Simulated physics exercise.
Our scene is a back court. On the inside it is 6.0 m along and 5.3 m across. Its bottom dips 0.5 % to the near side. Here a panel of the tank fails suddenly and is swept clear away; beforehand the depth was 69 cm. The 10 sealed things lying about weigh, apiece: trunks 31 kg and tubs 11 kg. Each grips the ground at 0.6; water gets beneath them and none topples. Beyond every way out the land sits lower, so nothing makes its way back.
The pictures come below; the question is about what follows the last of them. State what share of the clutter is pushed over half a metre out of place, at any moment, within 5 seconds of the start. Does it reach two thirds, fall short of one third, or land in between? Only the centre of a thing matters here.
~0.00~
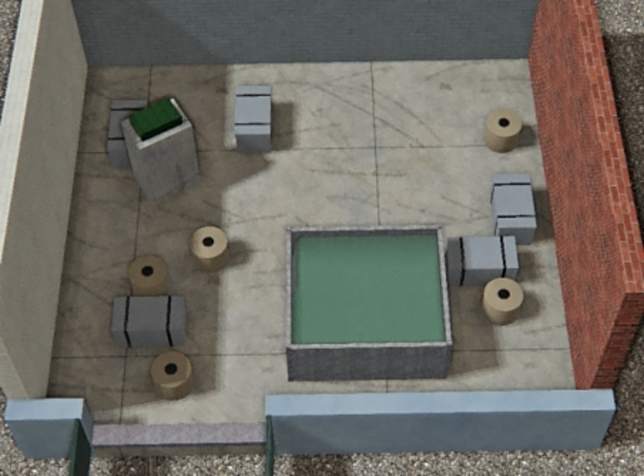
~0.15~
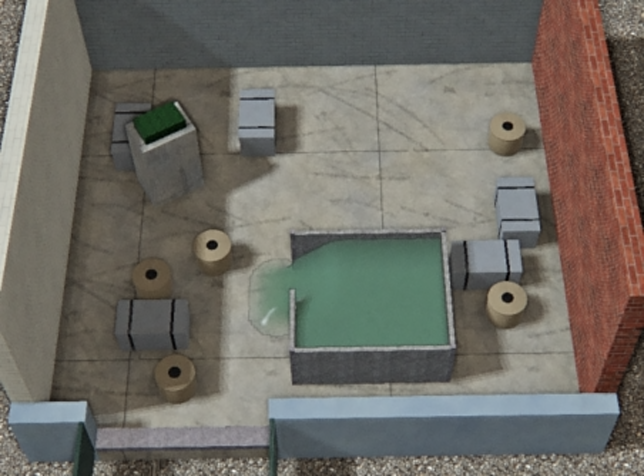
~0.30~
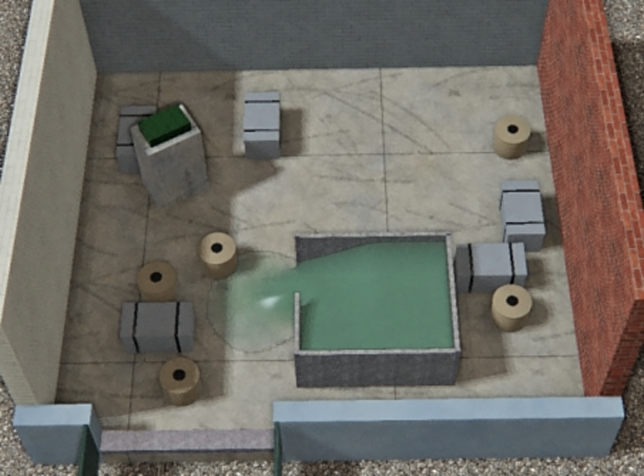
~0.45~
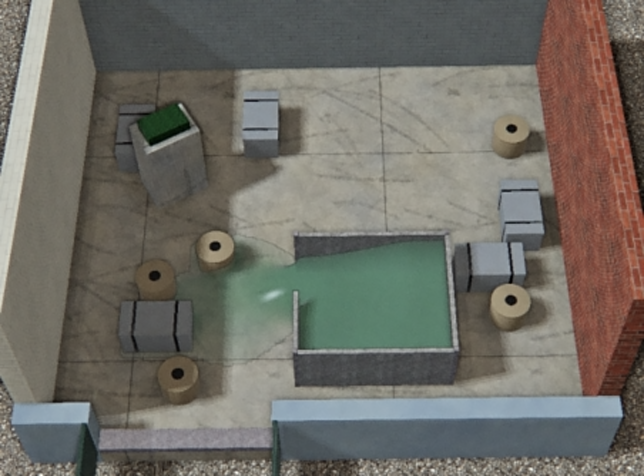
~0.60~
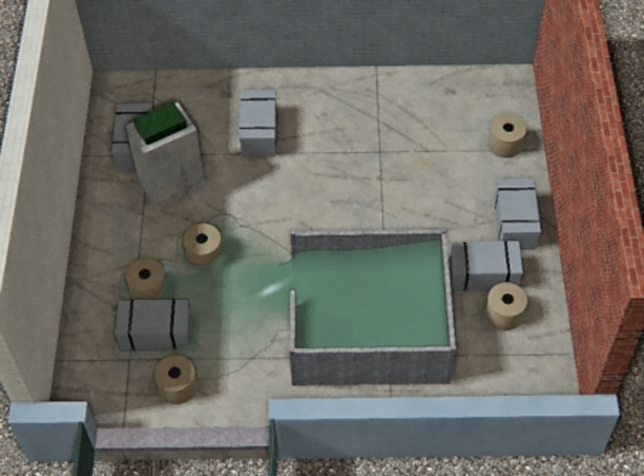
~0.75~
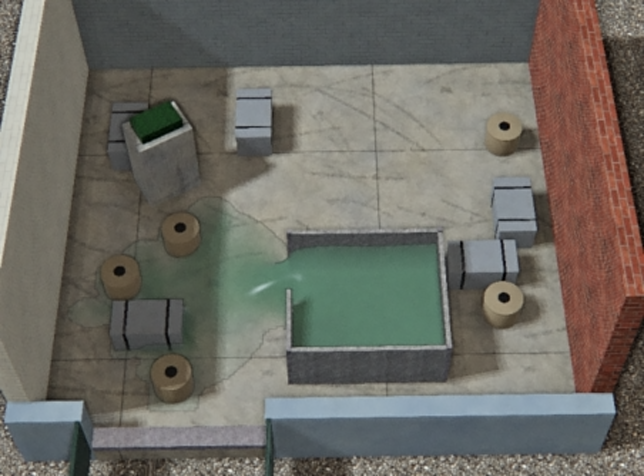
The proportion hits a third but misses two thirds.
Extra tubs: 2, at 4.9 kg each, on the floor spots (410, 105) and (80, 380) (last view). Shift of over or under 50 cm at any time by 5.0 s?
Below, above.
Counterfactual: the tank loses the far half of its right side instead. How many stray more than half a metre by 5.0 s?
Result: 4 of them.
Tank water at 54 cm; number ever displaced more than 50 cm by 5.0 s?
Then the count would be 4.
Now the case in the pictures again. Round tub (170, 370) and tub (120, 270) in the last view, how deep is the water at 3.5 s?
I'd put it at 3 cm and 10 cm respectively.
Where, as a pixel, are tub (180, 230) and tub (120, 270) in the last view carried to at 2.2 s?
(91, 145) and (100, 225), roughly.
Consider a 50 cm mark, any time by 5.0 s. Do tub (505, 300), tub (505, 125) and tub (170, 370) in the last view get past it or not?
In turn: Less, under, past it.
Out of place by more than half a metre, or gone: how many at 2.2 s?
The number I get is 3.
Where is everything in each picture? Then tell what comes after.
The first picture shows a tub at (208, 242) rests on the ground; a tub at (147, 271) rests on the ground; water covers 2.5 m2; 0 of 10 have shifted.
The second picture shows a tub at (212, 245), on the bottom; a tub at (151, 275), on the bottom; 3.0 m2 under water; 0 of 10 have shifted.
The third picture shows a tub at (217, 248) rests on the ground; a tub at (156, 277) rests on the ground; water covers 3.7 m2; 0 of 10 have shifted.
The fourth picture shows a tub at (215, 247), on the bottom; a tub at (155, 276), on the bottom; 4.4 m2 under water; 0 of 10 have shifted.
The fifth picture shows a tub at (202, 239), on the bottom, 16 cm from its start; a tub at (145, 274) rests on the ground, 8 cm from its start; water covers 5.2 m2; 2 of 10 have shifted.
The sixth picture shows a tub at (180, 228) rests on the ground, 43 cm from its start; a tub at (120, 271) rests on the ground, 34 cm from its start; water covers 6.2 m2; 2 of 10 have shifted.
After 1.1 s 2 of 10 are over 50 cm from their spots; 0 afloat.
After 2.2 s 3 of 10 are over 50 cm from their spots; 3 afloat.
After 3.5 s 5 of 10 are over 50 cm from their spots; 1 afloat.
After 5.0 s 5 of 10 are over 50 cm from their spots, and 5 have been at some point; 2 afloat.
